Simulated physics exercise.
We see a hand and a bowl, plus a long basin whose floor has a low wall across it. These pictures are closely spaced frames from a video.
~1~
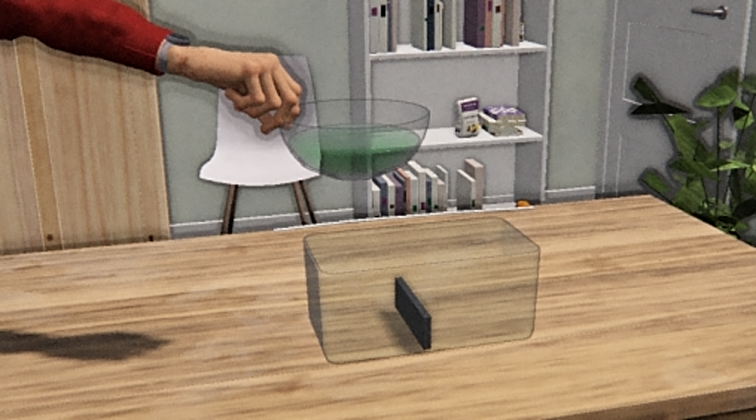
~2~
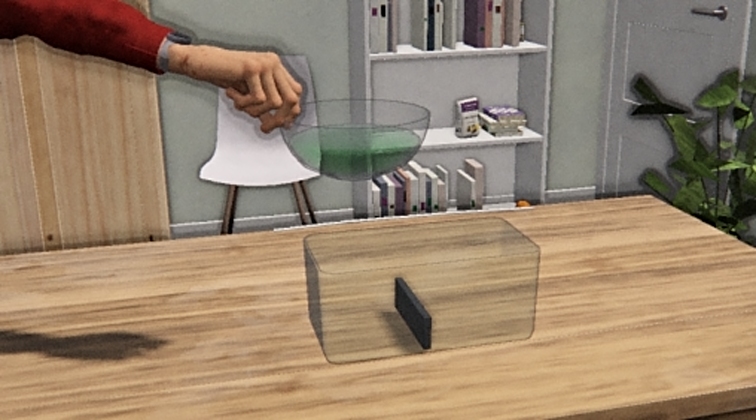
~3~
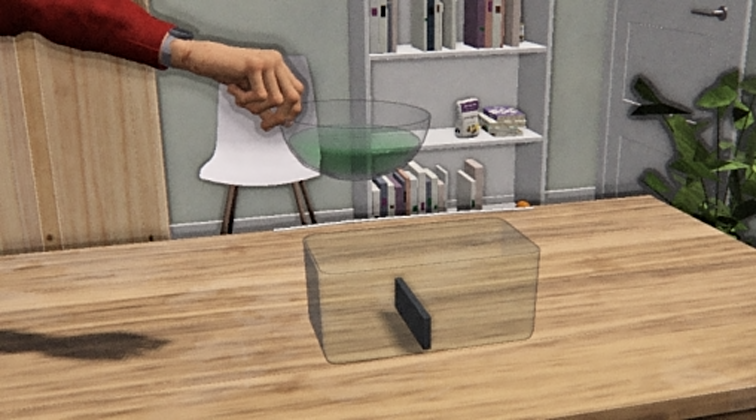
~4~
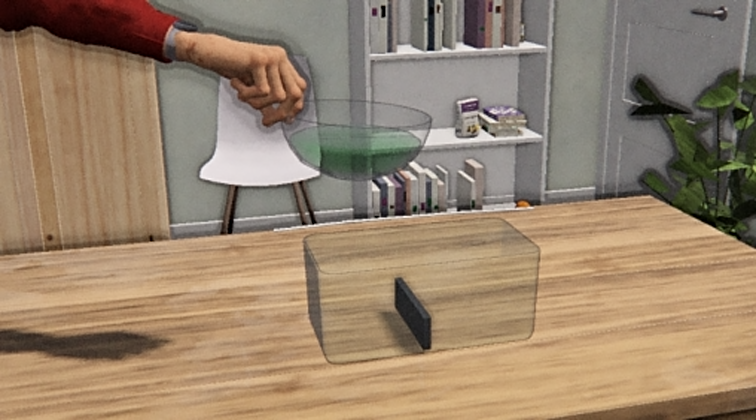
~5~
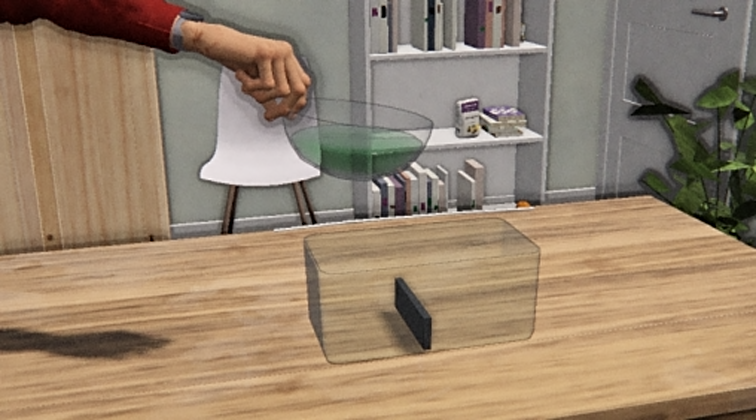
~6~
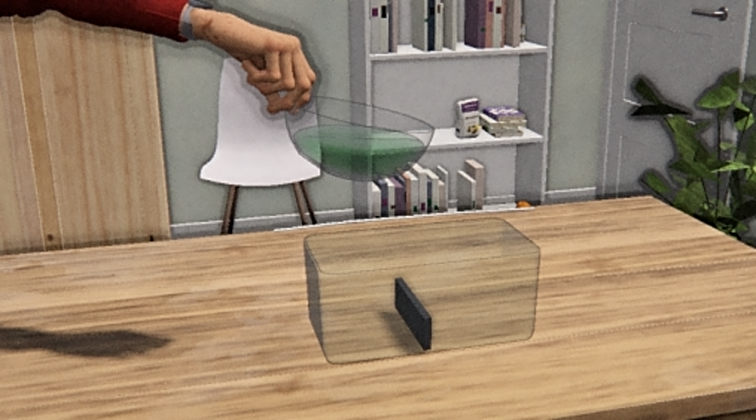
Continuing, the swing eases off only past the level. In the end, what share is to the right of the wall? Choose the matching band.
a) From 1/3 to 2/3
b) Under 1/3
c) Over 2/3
c.
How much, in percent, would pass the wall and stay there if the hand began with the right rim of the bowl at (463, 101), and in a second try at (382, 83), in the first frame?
About 80 per cent, then about 55 per cent.
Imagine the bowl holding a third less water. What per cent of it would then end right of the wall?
Something like 80 per cent, give or take.
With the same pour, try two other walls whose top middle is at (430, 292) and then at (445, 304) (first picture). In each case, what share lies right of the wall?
Around 65 per cent for the first, around 45 per cent for the second.
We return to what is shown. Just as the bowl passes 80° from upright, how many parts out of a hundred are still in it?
It still holds around 30 per cent there.
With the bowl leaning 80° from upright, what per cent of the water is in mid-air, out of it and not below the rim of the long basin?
Estimated at 50 per cent or so.
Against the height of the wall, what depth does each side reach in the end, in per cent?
20 % left, 60 % right.
A moment on, the tilt is 80° and 28 per cent is still to pour, 0 is left of the wall and 19 right of it.
Next, the tilt is 114° and 0 per cent is still to pour, 16 is left of the wall and 76 right of it.
Then the tilt is 116° and 0 per cent is still to pour, 21 is left of the wall and 77 right of it.
Later the tilt is 116° and 0 per cent is still to pour, 22 is left of the wall and 76 right of it.
At rest 22 per cent lies left of the wall, 76 right of it and 2 outside.
